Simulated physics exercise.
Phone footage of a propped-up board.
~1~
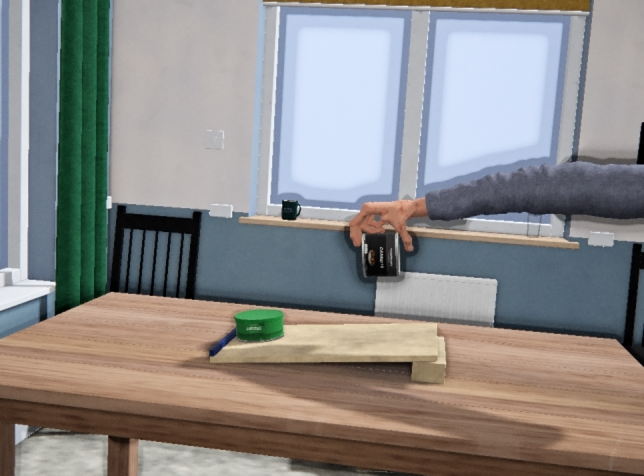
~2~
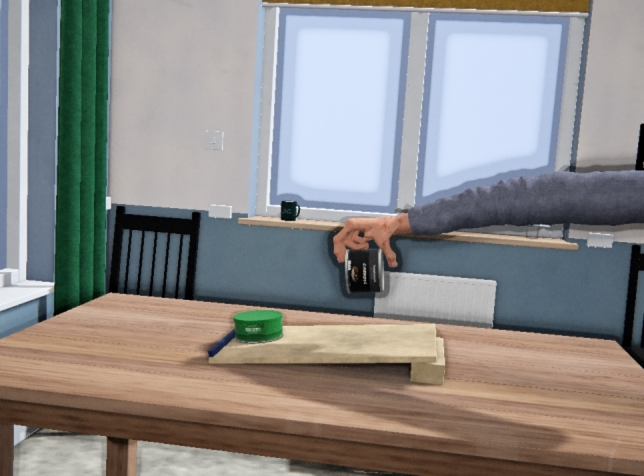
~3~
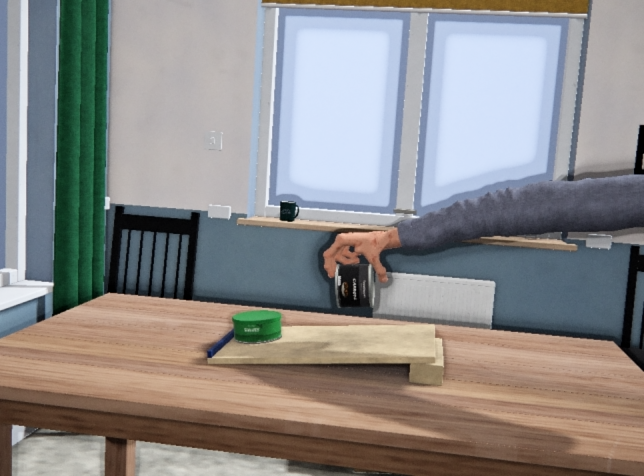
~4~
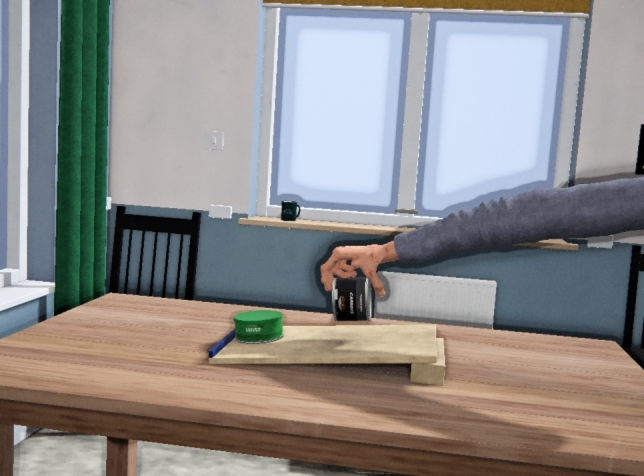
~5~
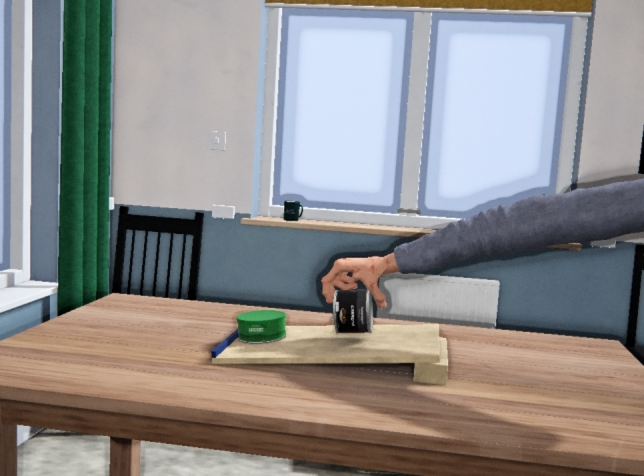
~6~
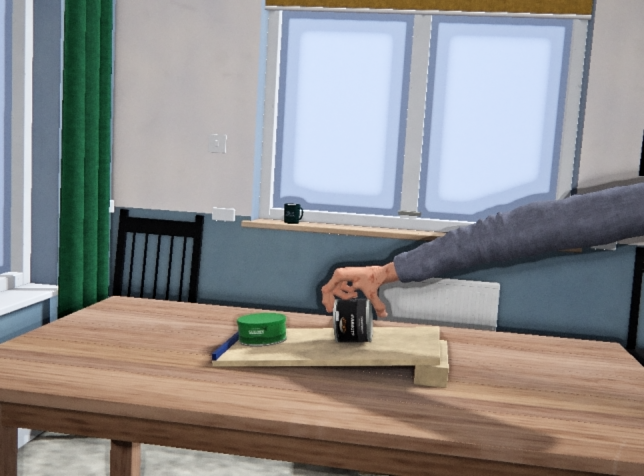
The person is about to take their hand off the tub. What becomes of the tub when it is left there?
Well, it sits parked there after that.
Then, 0.20 s past the last view, nothing moves.
Then, 0.40 s past the last view, black tub resting near (353, 321).
Finally, both still in place. Final places as the last picture's camera would see them, black tub near (353, 321). The black tub remains at rest.
